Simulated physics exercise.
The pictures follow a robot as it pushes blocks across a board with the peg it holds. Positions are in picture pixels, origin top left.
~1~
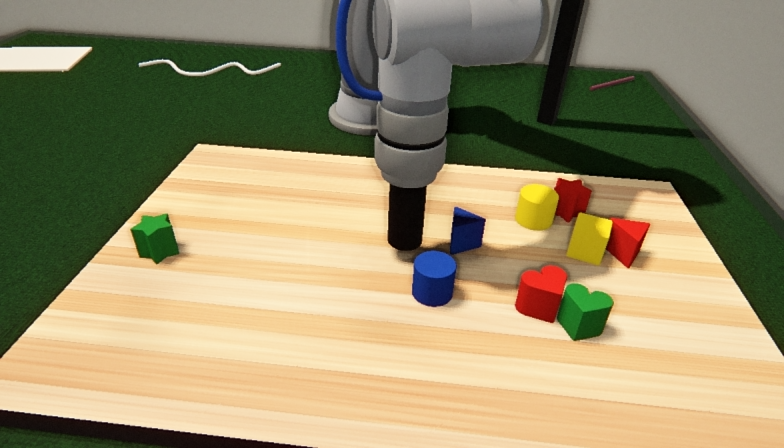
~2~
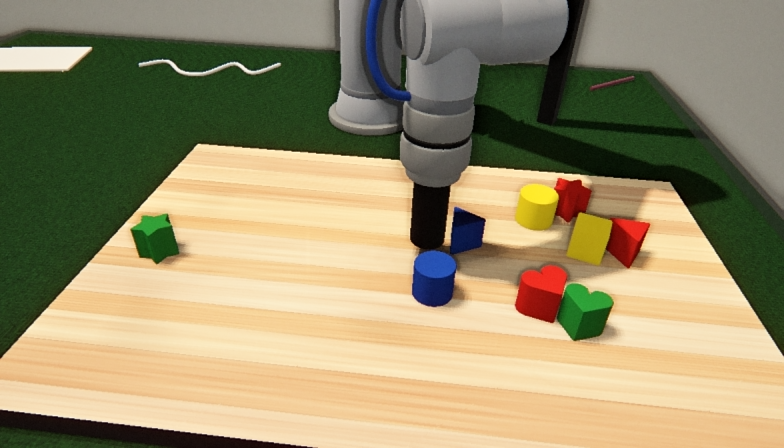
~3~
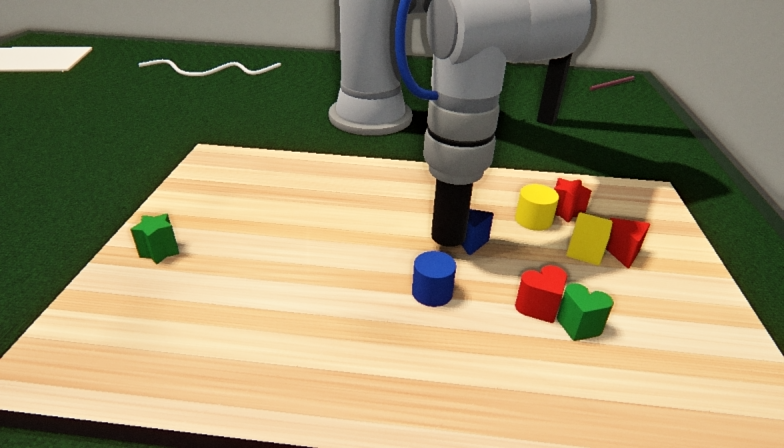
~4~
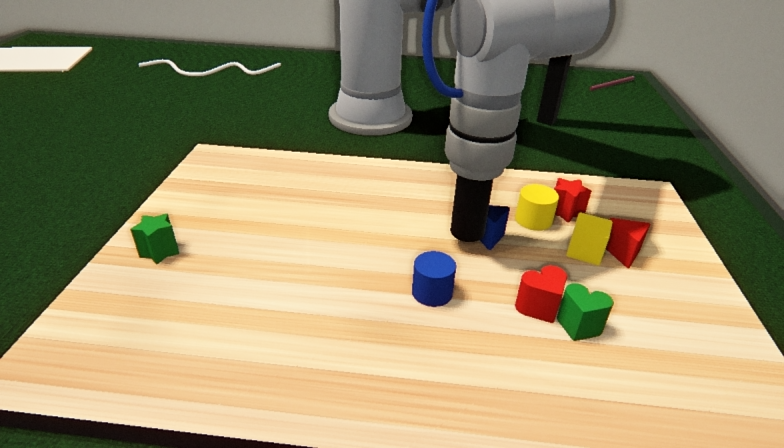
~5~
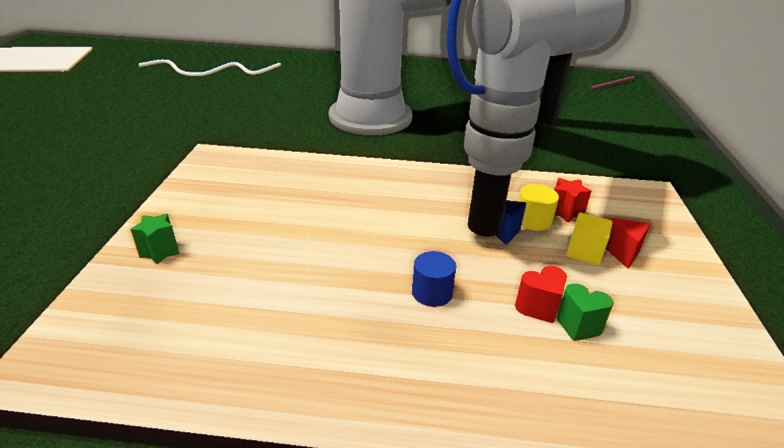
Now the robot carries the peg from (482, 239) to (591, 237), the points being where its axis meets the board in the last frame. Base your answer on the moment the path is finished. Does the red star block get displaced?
My answer is yes.
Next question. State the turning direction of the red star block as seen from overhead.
Turns clockwise.
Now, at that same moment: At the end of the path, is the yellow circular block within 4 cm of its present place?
Yes, that is how it ends up.
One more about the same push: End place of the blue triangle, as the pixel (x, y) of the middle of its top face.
(611, 199)
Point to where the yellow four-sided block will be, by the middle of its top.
It is going to be at (613, 230).
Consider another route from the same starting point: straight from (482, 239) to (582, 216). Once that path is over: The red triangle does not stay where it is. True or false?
This is false.
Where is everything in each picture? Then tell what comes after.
The first picture shows peg tip at (405, 241); block tops, blue triangle at (465, 217); yellow circular block at (540, 193); red star block at (572, 186); yellow four-sided block at (594, 224).
The second picture shows peg at (427, 239); blocks unchanged.
The third picture shows peg at (448, 237); blue triangle at (475, 215).
The fourth picture shows peg at (467, 232); blue triangle at (493, 211).
The fifth picture shows peg at (484, 227); blue triangle at (510, 206); yellow circular block at (540, 193); red star block at (572, 186); yellow four-sided block at (594, 224).
What follows on the original path. One third of the way, peg at (523, 227); blue triangle at (550, 207); yellow circular block at (549, 191); red star block at (573, 184), turned 20° clockwise.
Two thirds of the way, peg at (559, 226); blue triangle at (584, 205); yellow circular block at (550, 189); red star block at (575, 183), turned 20° clockwise; yellow four-sided block at (602, 226), turned 25° clockwise.
At the end, peg at (595, 225); blue triangle at (611, 199), turned 35° anticlockwise; yellow circular block at (550, 189); red star block at (575, 183), turned 20° clockwise; yellow four-sided block at (613, 230), turned 50° clockwise.
